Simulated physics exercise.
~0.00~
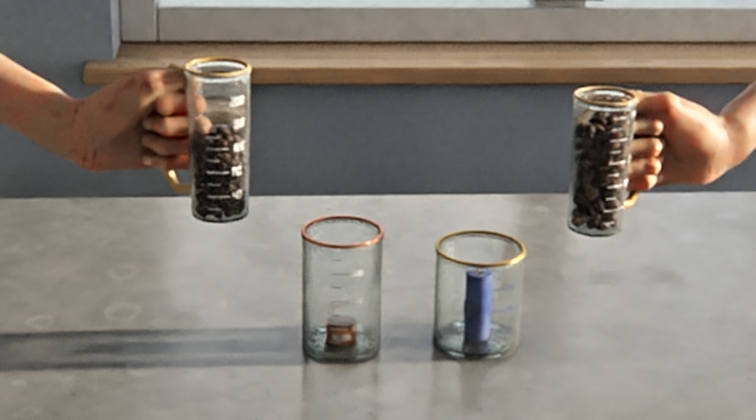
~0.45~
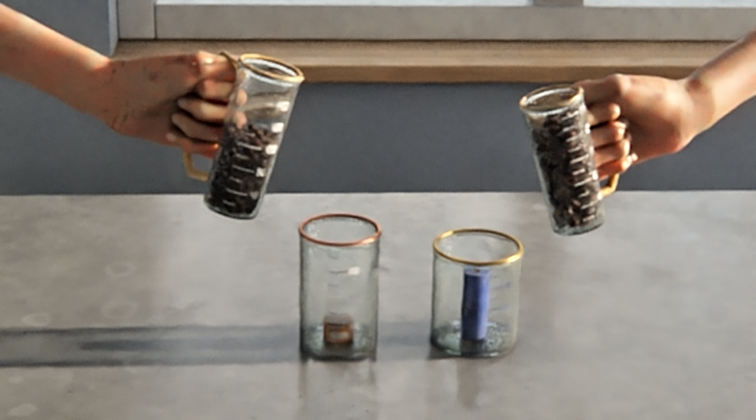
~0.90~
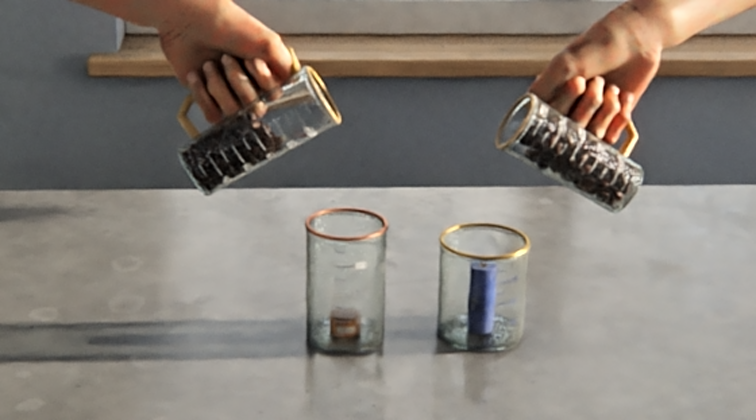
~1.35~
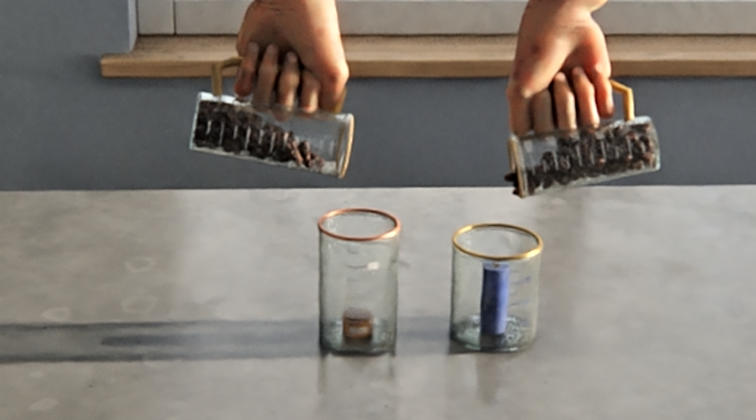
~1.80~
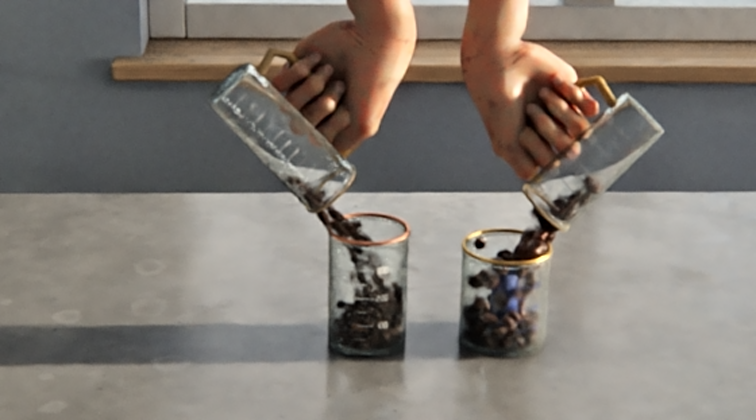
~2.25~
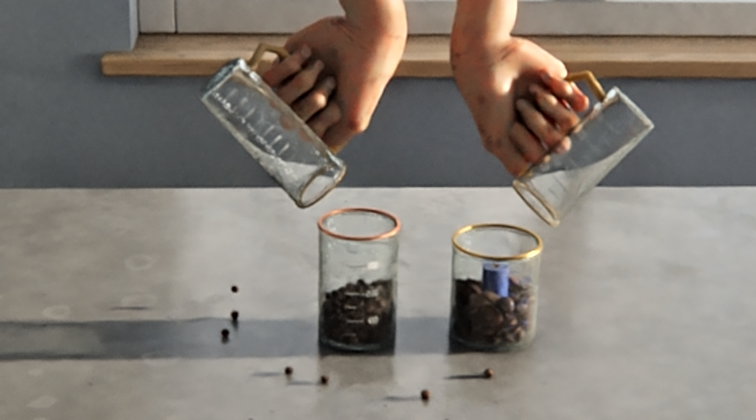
On a grey counter before a wooden windowsill, seen from the front and slightly above by a gently swaying camera, stand two clear glass beakers. The left one has a copper-coloured rim and holds a short brown object, while the gold-rimmed right one holds a taller blue cylinder. Two hands raise glass cups of dark beans at either side, bring them inward and tip them over. Beans pour into both beakers until the cups are empty. At the end the brown object is buried, the blue one still shows above the beans, and a few stray beans lie scattered on the counter.
